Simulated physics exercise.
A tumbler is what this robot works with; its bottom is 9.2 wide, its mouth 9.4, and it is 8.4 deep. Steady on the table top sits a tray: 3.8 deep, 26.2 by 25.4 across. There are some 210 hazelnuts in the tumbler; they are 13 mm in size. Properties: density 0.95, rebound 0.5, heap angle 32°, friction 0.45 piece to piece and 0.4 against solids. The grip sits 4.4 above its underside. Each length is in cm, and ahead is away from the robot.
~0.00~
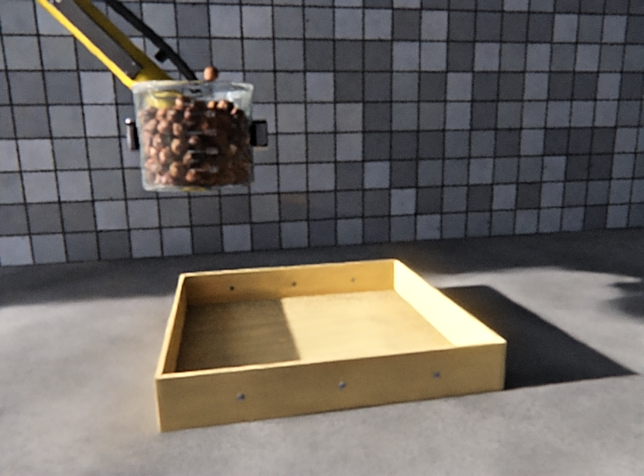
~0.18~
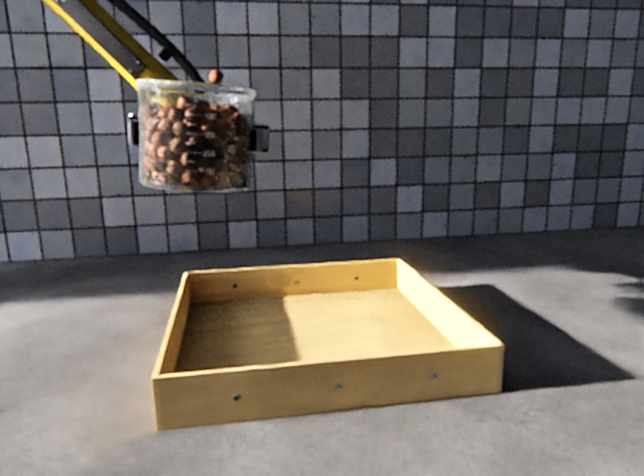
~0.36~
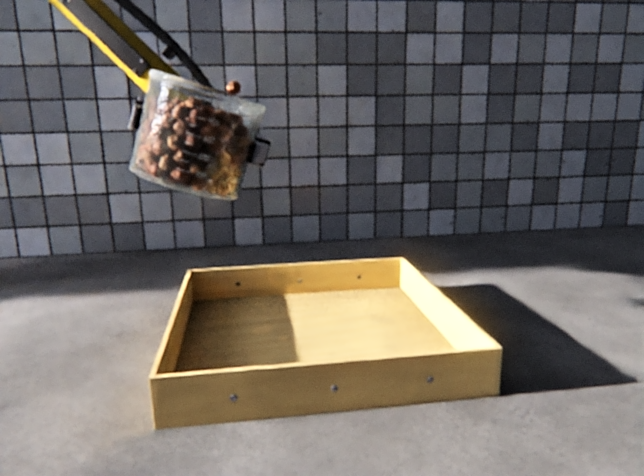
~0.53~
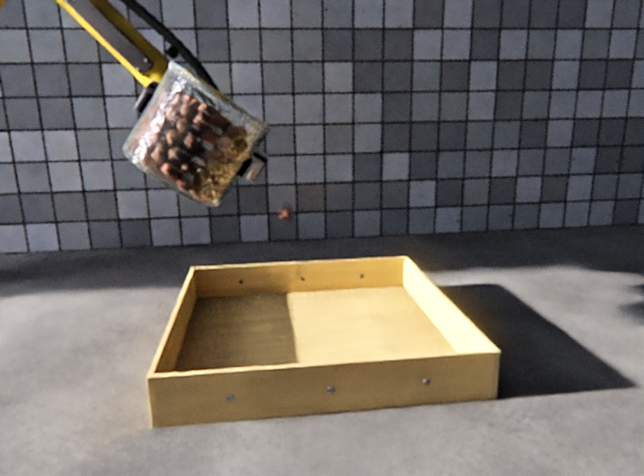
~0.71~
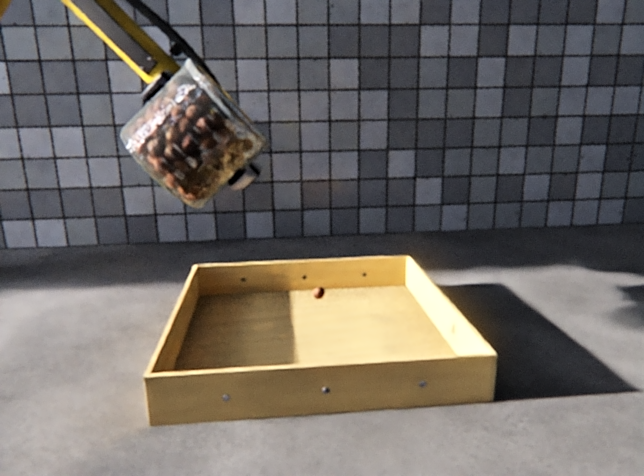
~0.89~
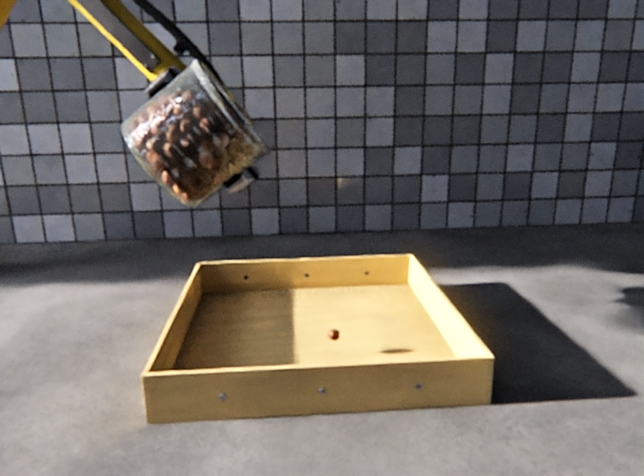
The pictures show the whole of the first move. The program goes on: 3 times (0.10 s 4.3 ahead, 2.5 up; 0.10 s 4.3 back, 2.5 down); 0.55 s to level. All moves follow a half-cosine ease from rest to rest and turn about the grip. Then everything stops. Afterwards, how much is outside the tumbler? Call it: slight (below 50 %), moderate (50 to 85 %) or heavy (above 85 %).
Moderate.
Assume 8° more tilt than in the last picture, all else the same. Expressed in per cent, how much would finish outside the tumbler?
Roughly 90 percent then.
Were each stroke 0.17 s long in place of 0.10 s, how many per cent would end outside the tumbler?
It would be some 25 %.
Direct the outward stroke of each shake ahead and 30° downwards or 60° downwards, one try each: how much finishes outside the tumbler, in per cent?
You'd get about 25 per cent with the first setting and about 15 per cent with the second.
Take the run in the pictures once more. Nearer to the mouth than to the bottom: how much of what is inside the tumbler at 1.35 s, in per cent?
About 30 percent.
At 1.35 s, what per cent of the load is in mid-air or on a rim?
About 22 %.
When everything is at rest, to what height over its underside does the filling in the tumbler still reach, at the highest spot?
Top of the fill: Near 5.0 cm.
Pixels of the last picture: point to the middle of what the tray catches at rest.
Estimated centre at around (377, 328).
By 1.35 s, tilted 54° forward, highest piece 22 above the table; 80 in the tumbler, 80 in the tray, 2 on the table or floor, 45 in flight or on a rim.
By 1.81 s, tilted 20° forward, highest piece 21 above the table; 145 in the tray, 49 in the tumbler, 13 on the table or floor.
By 2.24 s, level, highest piece 22 above the table; 145 in the tray, 49 in the tumbler, 13 on the table or floor.
By 3.29 s, level, highest piece 21 above the table; 145 in the tray, 49 in the tumbler, 13 on the table or floor.
Final count, 145 in the tray, 49 in the tumbler, 13 on the table or floor. That is 76 % outside the tumbler.
